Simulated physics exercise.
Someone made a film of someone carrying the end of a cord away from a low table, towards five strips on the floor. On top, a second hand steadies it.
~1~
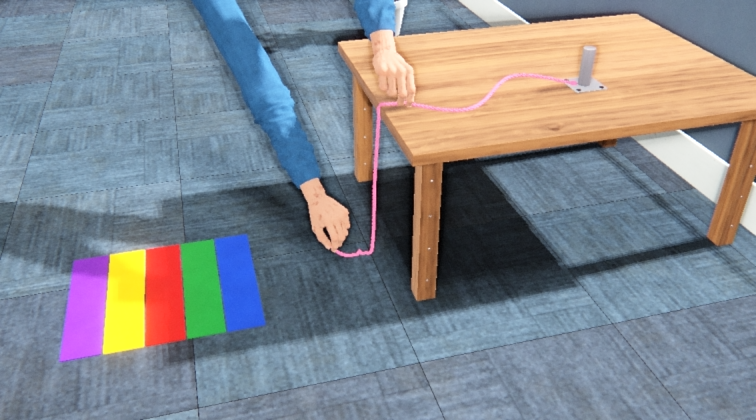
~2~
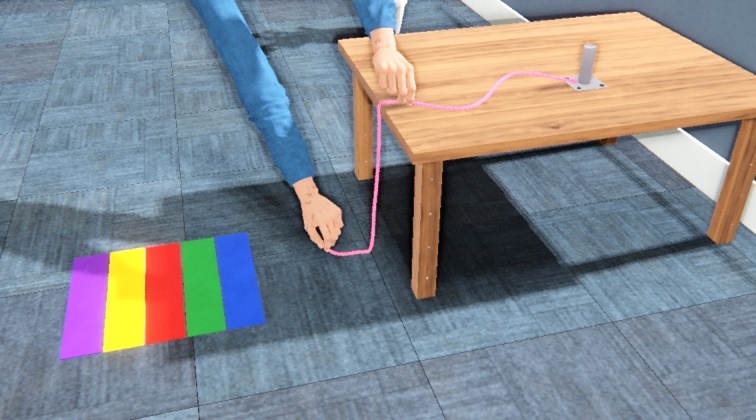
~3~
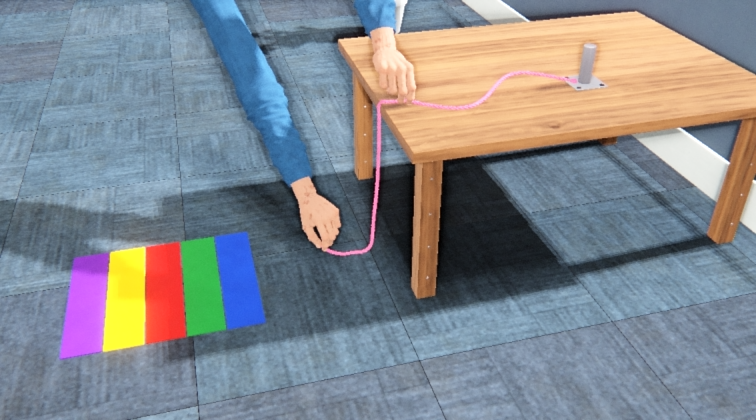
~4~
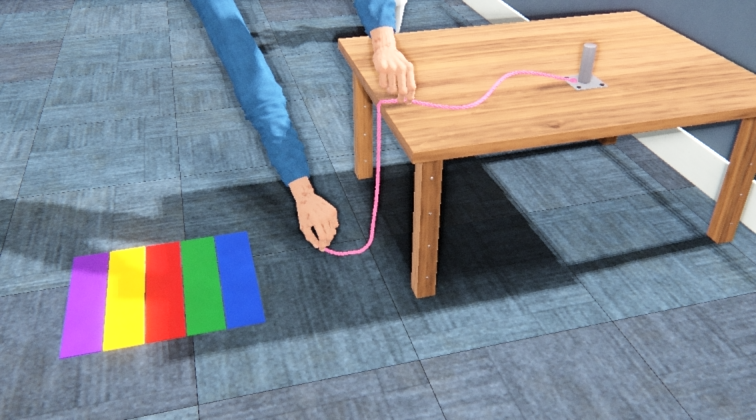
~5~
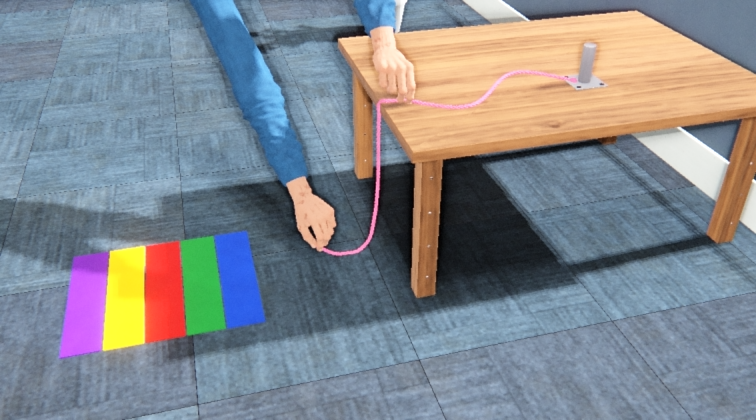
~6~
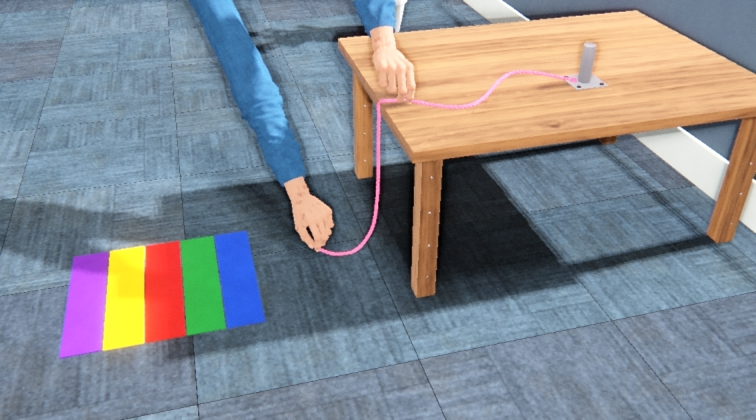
A hand slowly draws the end of a pink cord slightly left above the floor.
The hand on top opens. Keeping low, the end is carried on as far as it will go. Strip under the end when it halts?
Red strip.
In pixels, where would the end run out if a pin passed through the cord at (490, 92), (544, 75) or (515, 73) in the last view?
In order of the tries: About (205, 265), about (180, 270), about (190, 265).
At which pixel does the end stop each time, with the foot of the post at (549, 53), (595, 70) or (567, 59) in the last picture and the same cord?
It works out at around (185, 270), (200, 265) and (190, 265) for the three tries.
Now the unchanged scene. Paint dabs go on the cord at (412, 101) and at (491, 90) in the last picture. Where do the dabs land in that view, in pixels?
Well, the first one sits at (367, 118), and the second one sits at (463, 93).
A little later, end near (235, 259); over blue.
Next, end near (190, 266); over green.
When it is tight, end near (164, 271); over red. The end stops over the red strip.
